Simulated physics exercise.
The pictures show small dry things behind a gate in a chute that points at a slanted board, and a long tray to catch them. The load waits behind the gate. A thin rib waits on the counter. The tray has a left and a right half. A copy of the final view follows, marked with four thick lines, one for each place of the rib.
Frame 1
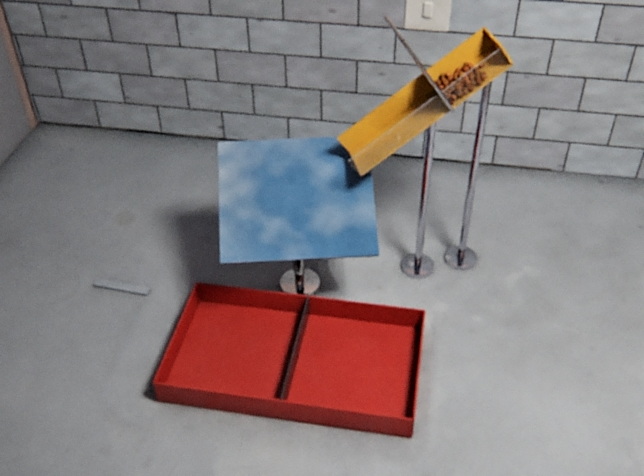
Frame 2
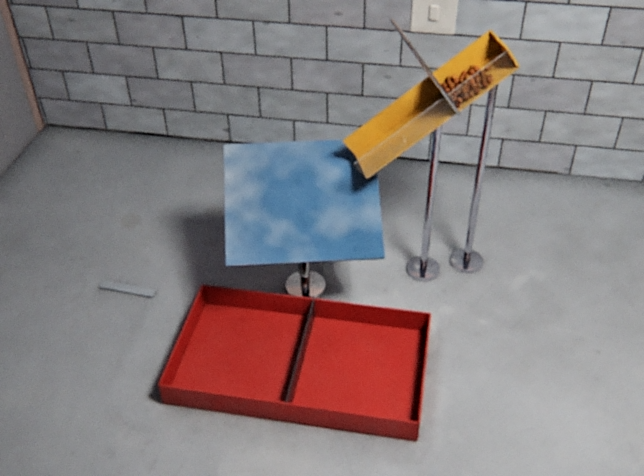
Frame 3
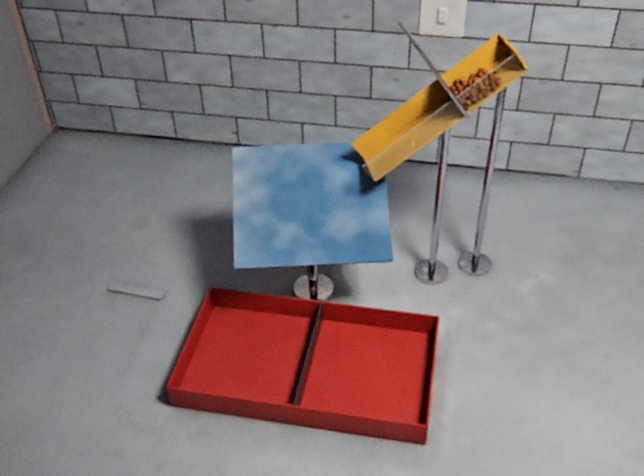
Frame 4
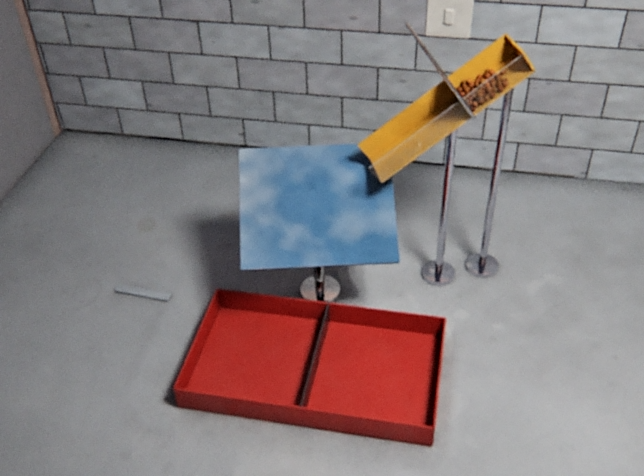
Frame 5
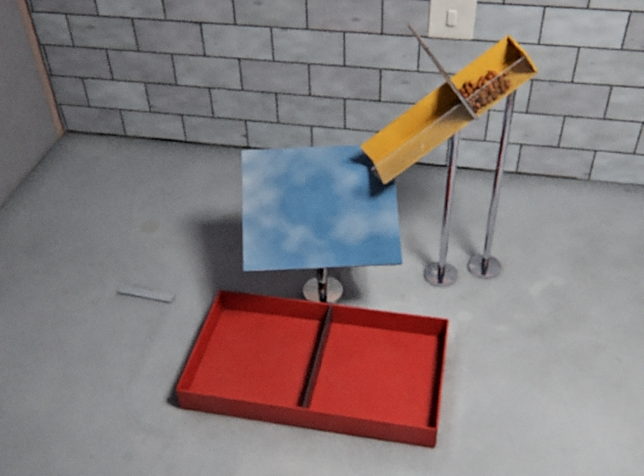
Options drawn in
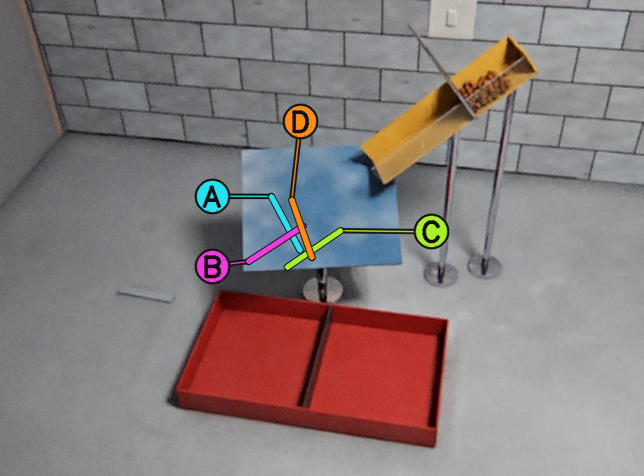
On a grey floor before a pale brick wall with a light switch, the view looks down from in front and above. A yellow chute on two metal stands holds small brown balls behind a gate at upper right, angled toward a tilted blue board, with a divided red tray in front and a thin grey strip at left. Everything stays still while the camera drifts slightly, shifting the scene right.
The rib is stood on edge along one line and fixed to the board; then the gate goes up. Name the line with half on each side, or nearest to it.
The answer is line A.
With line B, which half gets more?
More lands on the left.
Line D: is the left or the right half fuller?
More lands on the right.
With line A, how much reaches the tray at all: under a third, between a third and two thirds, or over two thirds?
Over two thirds.
On the marked copy, line A from (271, 196) to (300, 250); line B from (303, 226) to (248, 261); line C from (340, 230) to (287, 267); line D from (291, 199) to (311, 257).
For line A, of what is caught, close to half in the left half, close to half in the right.
For line B, of what is caught, the bulk in the left half, a small share in the right.
For line C, of what is caught, the bulk in the left half, a small share in the right.
For line D, of what is caught, close to a quarter in the left half, the bulk in the right.
